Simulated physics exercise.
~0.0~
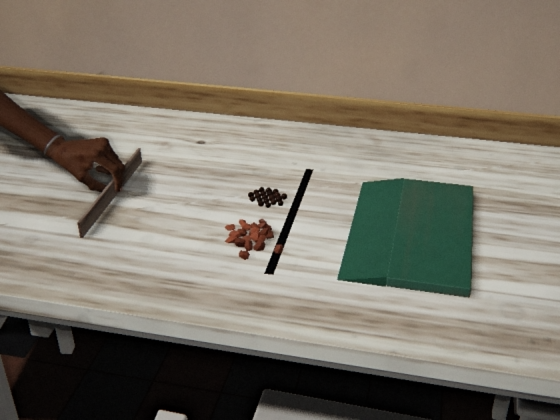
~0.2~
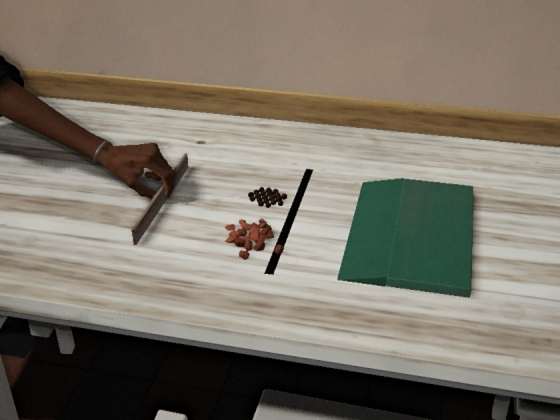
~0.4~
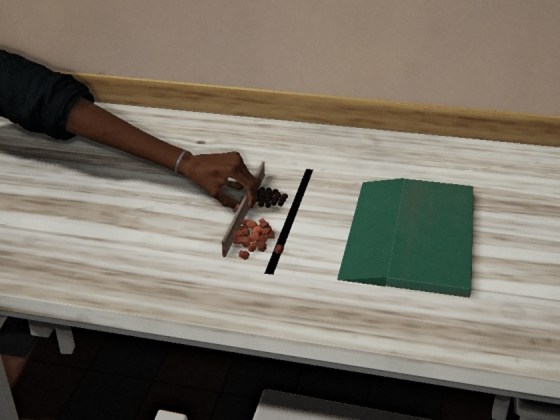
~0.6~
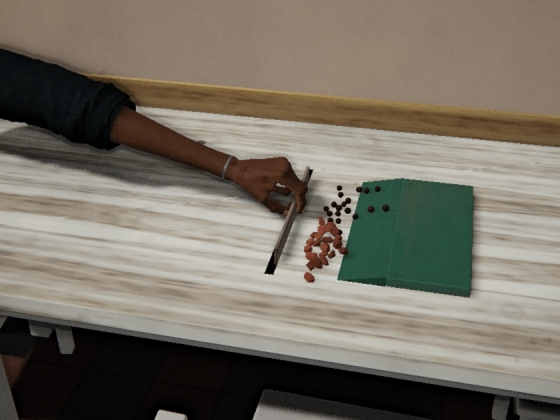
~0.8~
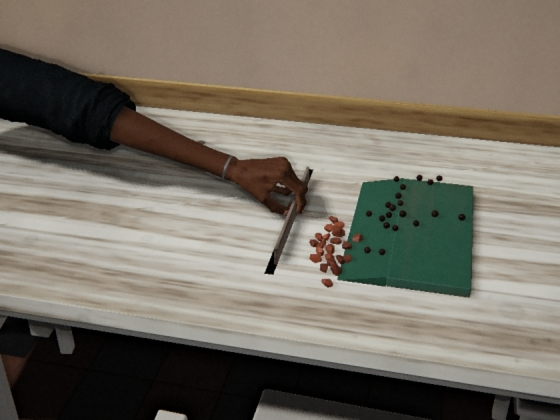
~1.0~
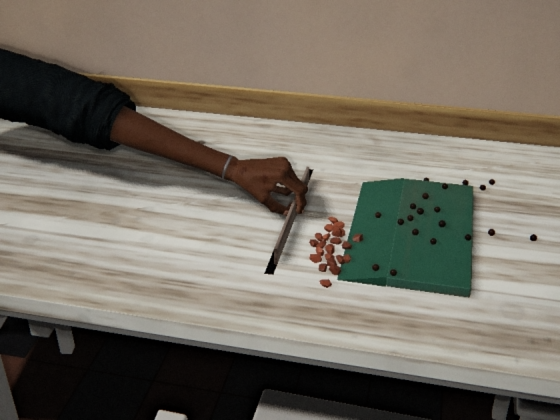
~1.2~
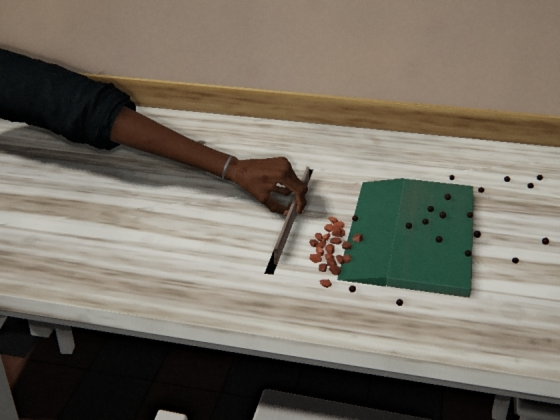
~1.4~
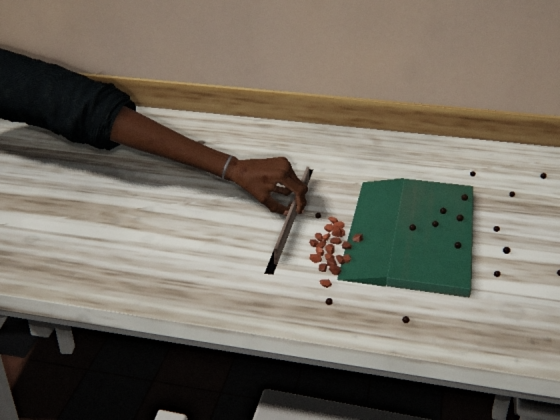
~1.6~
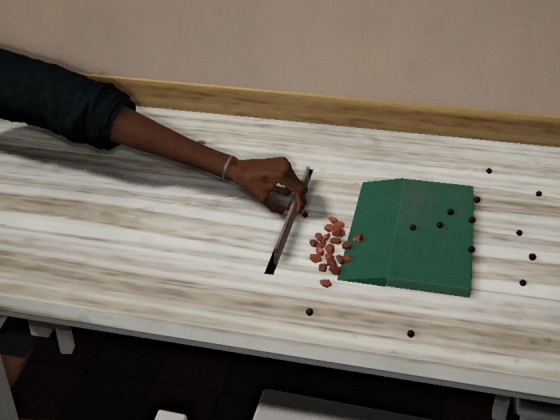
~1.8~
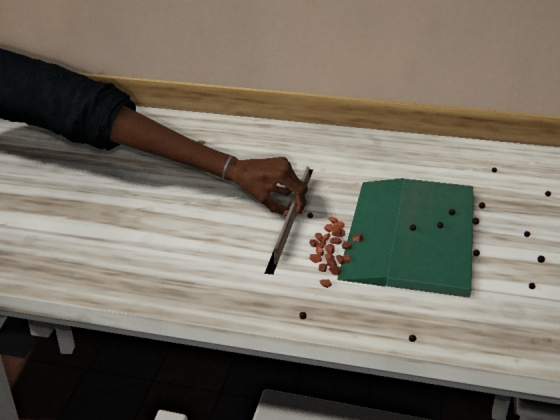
A dark-skinned hand in a dark sleeve slides an upright strip of wood rightward across a pale, streaked tabletop, seen from above at an angle. Ahead lie a far heap of small black balls and a near heap of reddish-brown pieces, then black tape and a green ramp rising to a slab. The strip sweeps both heaps along and stops at the tape. The black balls roll on, scattering over the green surface and beyond. The reddish pieces soon settle, mostly short of the ramp, with a few on its edge, while most black balls end up past the top.
